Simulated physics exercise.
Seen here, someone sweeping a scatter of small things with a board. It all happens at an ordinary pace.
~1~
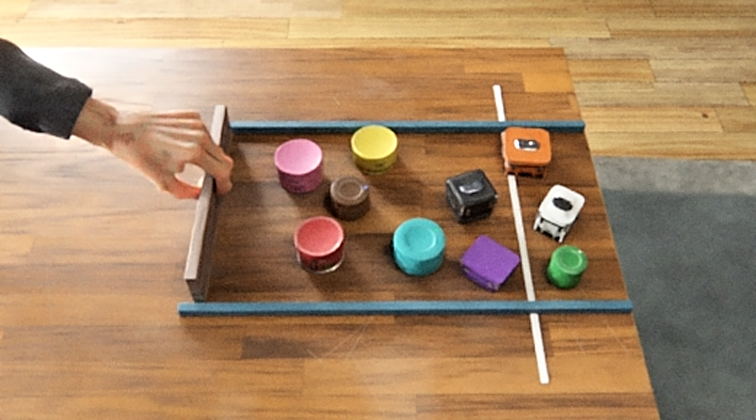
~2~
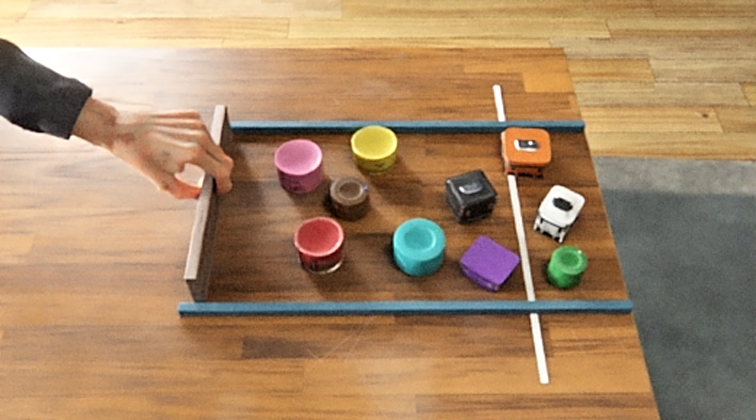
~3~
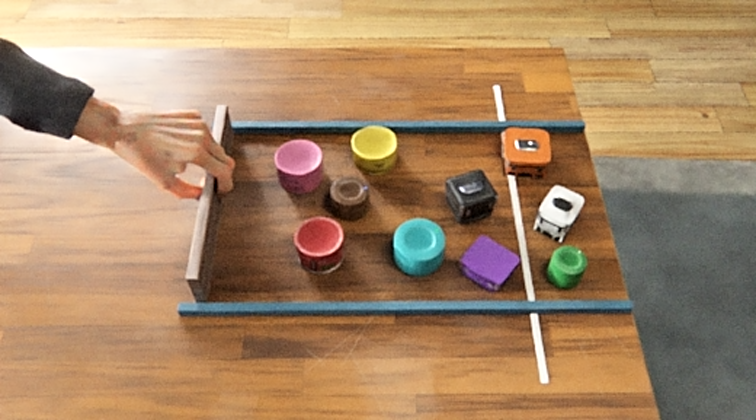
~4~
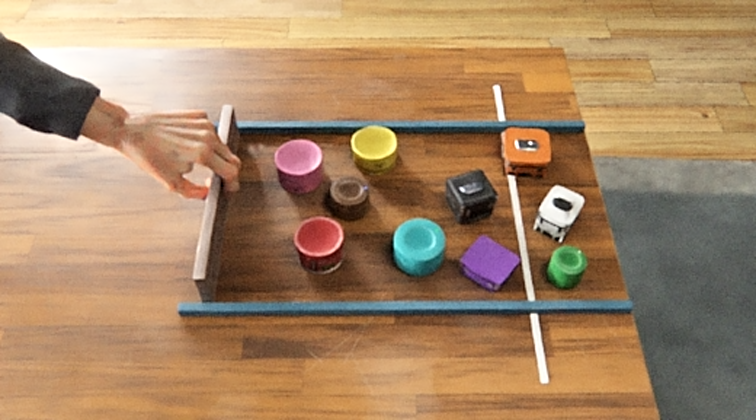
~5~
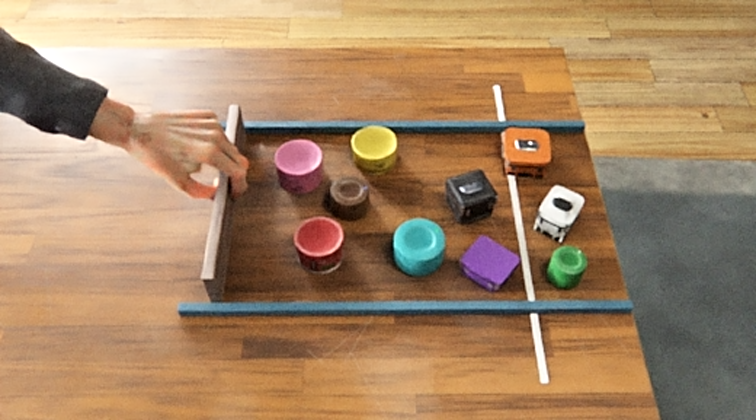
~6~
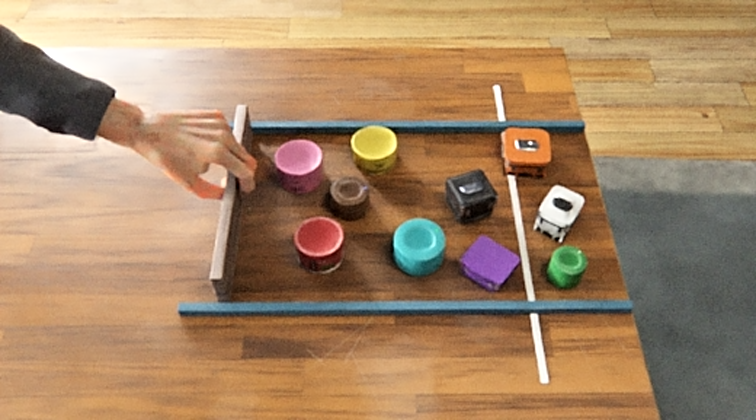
A hand sliding an upright board slowly rightward between two blue strips, with scattered colourful tubs and small cases staying still.
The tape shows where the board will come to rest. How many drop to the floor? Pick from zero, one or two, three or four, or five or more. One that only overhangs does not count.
In the end the number that fall off is one or two.
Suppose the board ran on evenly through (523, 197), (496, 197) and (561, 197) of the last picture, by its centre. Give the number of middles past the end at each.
In that order 2, 0 and 6.
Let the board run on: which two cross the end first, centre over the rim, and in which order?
Earliest first: The white case, the green lid.
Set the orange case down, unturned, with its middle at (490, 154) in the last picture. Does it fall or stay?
The orange case does not fall.
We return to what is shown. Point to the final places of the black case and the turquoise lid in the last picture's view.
Near (574, 193) and (594, 233).
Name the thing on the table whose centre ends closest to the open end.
The green lid.
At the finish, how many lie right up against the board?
That makes 4.
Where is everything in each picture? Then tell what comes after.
In the first frame, white case (559, 213); green lid (567, 268); orange case (525, 153); board (211, 198); tape (517, 211).
In the second frame, green lid (567, 268); black case (470, 197).
In the third frame, orange case (525, 153); pink tub (300, 167).
In the fourth frame, white case (559, 214); red tin (320, 245).
In the fifth frame, green lid (567, 268); purple case (489, 265).
In the sixth frame, white case (559, 214); green lid (567, 268); orange case (525, 153); board (234, 198); tape (517, 211).
Soon after, none off yet; white case at rest near (559, 214); green lid at rest near (567, 268); orange case at rest near (525, 153).
At rest, the number that fall off is one or two; fallen, white case.
